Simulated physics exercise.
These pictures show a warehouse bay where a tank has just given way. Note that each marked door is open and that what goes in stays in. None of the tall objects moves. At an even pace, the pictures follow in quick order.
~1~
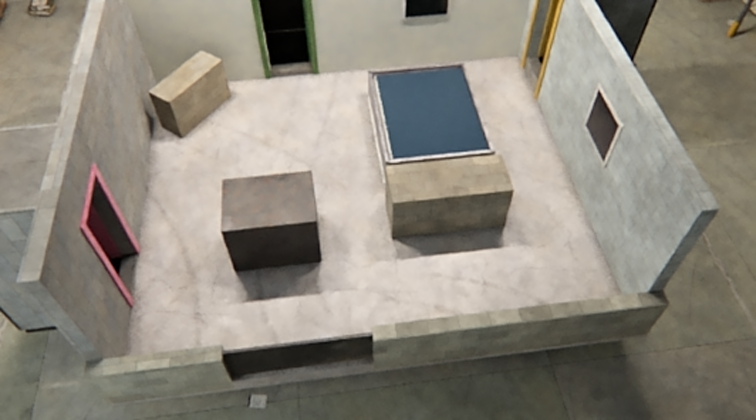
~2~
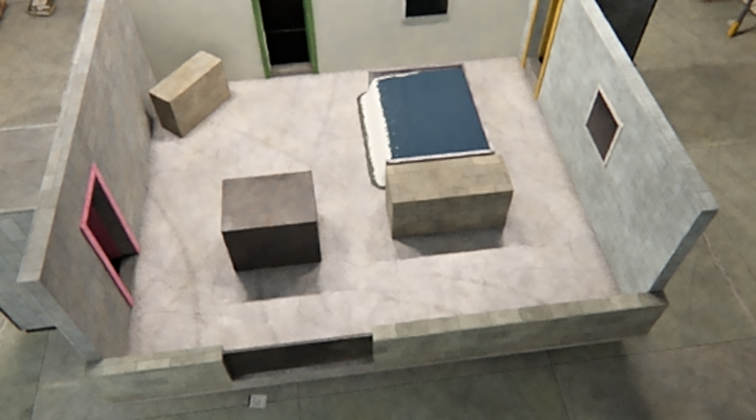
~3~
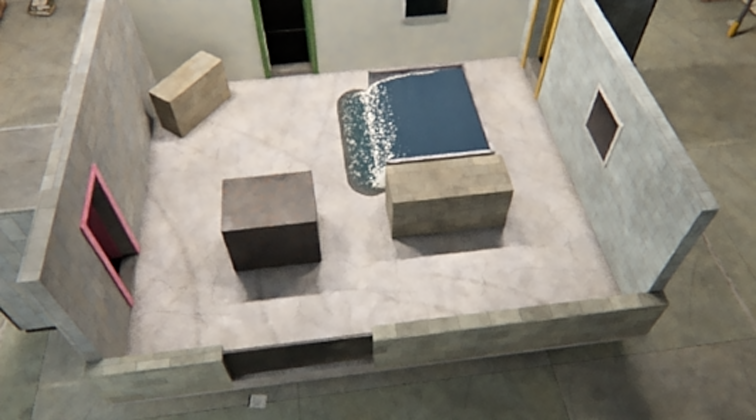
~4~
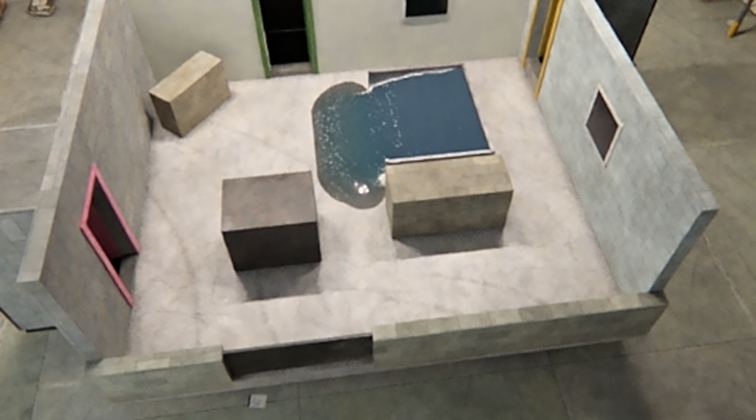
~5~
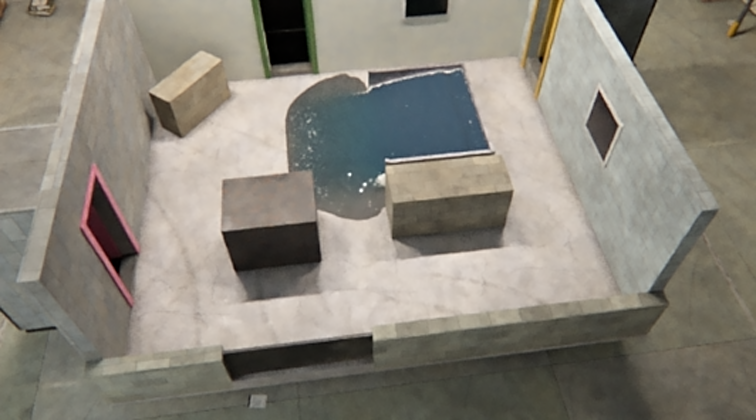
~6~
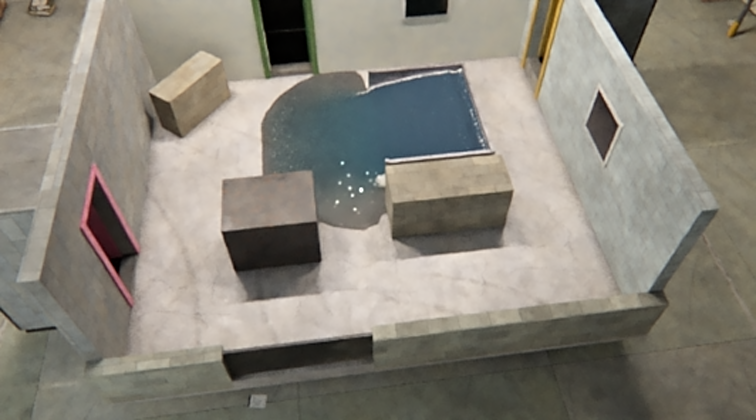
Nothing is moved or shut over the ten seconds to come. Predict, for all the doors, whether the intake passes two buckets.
One by one: The yellow door is going to be at or under the line. The pink door is going to be over the line. The green door is going to be at or under the line.
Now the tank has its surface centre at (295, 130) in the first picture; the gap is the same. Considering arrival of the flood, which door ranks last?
The yellow one comes last.
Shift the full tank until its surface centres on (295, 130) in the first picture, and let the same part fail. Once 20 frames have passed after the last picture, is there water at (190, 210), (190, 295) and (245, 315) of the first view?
Taking them in the order asked: Inundated, then inundated, then inundated.
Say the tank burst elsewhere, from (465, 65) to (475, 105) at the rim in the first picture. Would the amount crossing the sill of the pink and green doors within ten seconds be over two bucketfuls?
Result - pink door: Misses the line; green door: Misses the line.
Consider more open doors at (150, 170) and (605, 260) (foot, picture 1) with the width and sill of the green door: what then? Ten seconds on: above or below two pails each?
First exceeds it, then falls short.
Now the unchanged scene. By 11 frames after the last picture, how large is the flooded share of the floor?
My estimate is near 40 per cent.
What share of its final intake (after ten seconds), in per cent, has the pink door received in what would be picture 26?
Close to 20 %.
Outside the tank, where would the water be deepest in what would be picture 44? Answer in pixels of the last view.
Approximate pixel: (159, 88).
A moment on, water covers 35 % of the floor; the yellow door not reached, the pink door not reached, the green door wet at the sill, nothing in.
Next, water covers 40 % of the floor; the yellow door not reached, the pink door not reached, the green door wet at the sill, nothing in.
Then, water covers 50 % of the floor; the yellow door not reached, the pink door under two buckets in, the green door wet at the sill, nothing in.
Later, water covers 60 % of the floor; the yellow door not reached, the pink door over two buckets in, the green door wet at the sill, nothing in.
In the end, water covers 90 % of the floor; the yellow door wet at the sill, nothing in, the pink door over two buckets in, the green door wet at the sill, nothing in.
